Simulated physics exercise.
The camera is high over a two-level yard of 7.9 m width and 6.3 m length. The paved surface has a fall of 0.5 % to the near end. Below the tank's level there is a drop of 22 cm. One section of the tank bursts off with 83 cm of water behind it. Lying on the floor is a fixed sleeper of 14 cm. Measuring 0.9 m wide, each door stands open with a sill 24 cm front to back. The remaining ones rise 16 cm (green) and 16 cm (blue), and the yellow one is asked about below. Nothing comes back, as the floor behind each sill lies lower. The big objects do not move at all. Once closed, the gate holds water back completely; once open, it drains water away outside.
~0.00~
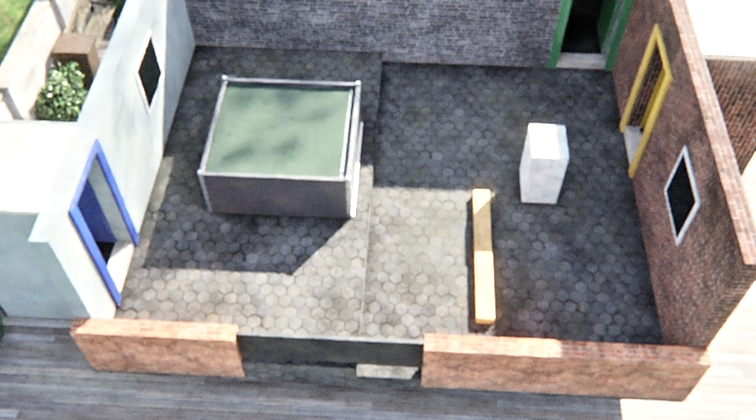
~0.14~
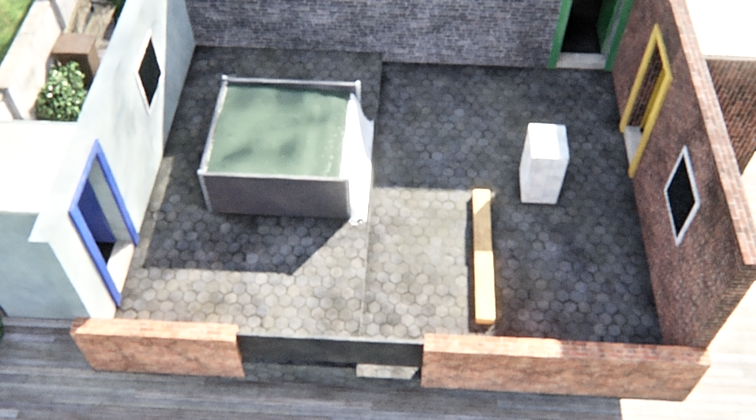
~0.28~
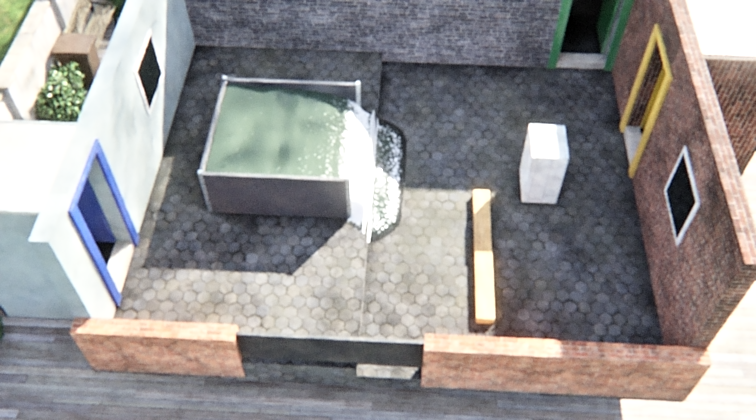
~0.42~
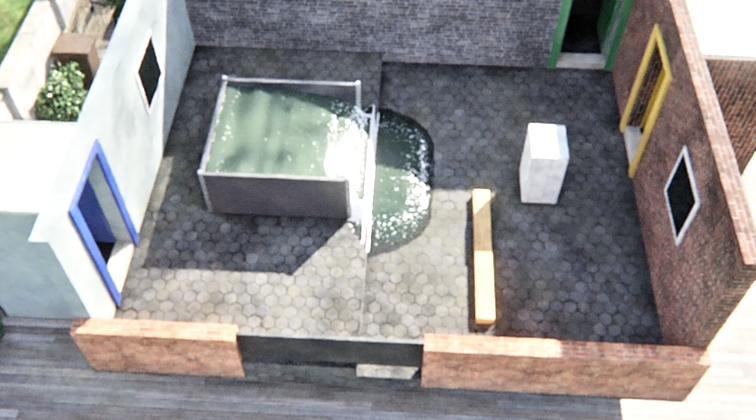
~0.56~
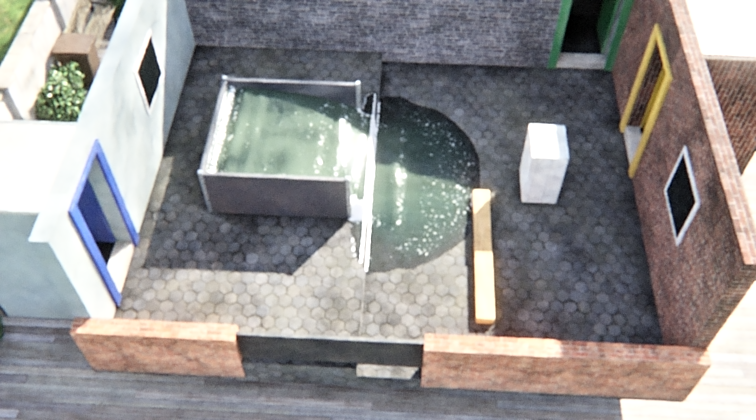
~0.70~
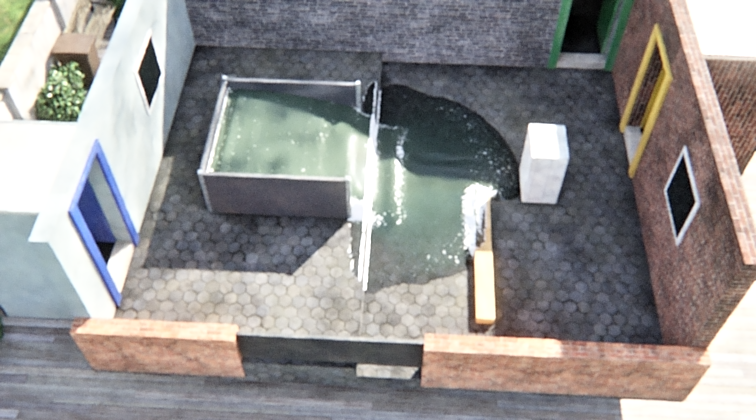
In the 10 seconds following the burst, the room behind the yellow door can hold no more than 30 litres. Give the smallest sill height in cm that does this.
Roughly 21 cm is needed.
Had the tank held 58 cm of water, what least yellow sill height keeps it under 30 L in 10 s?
Required height: Approx. 13.0 cm.
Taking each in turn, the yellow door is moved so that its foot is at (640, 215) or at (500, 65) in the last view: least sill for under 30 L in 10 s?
Around 12.5 and 12.0 cm respectively.
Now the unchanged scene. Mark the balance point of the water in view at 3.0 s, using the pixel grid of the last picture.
I'd say around (474, 194).
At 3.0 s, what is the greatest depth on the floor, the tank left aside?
40 cm.
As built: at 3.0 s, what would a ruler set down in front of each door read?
Depths in cm: Green 39, blue 0, yellow 20.
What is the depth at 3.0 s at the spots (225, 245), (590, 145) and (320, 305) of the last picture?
About 0, 5 and 0 cm respectively.
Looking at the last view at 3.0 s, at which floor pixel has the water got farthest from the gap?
Pixel close to (659, 375).
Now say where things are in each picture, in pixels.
The first picture shows the tank at (284, 130) is whole and still, 83 cm deep; the yellow door at (643, 110) is dry.
In the second picture, water pours out at (352, 154) and has run 0.3 m, to (365, 215); about 7 cm deep outside, 83 cm at the back.
In the third picture, the gap is at (353, 157), the front 0.8 m out at (396, 219); the back of the tank holds 83 cm.
In the fourth picture, water pours out at (353, 158) and has run 1.2 m, to (426, 217); about 17 cm deep outside, 80 cm at the back.
In the fifth picture, the gap is at (353, 159), the front 2.0 m out at (474, 193); the back of the tank holds 72 cm.
In the sixth picture, the gap is at (353, 159), the front 2.7 m out at (514, 192); the back of the tank holds 71 cm; 2.0 m in a straight line remain to the yellow door at (643, 110).
After 1.4 s water covers 40 % of the floor, deepest (57 cm) near (517, 190); 23 cm at the yellow door, 1 litre in over its 17 cm sill.
After 3.0 s water covers 55 % of the floor, deepest (40 cm) near (659, 375); 20 cm at the yellow door, 47 litres in over its 17 cm sill.
After 10.0 s water covers 60 % of the floor, deepest (18 cm) near (390, 339); 9 cm at the yellow door, 59 litres in over its 17 cm sill.
At the yellow door as built, the water arrived by 1.2 s and peaked near 25 cm at 2.0 s.
Run again over the same 10 s with other heights there, 46 litres in over 18.5 cm, 11 litres over 25 cm. The limit of 30 litres is kept from about 21 cm up.
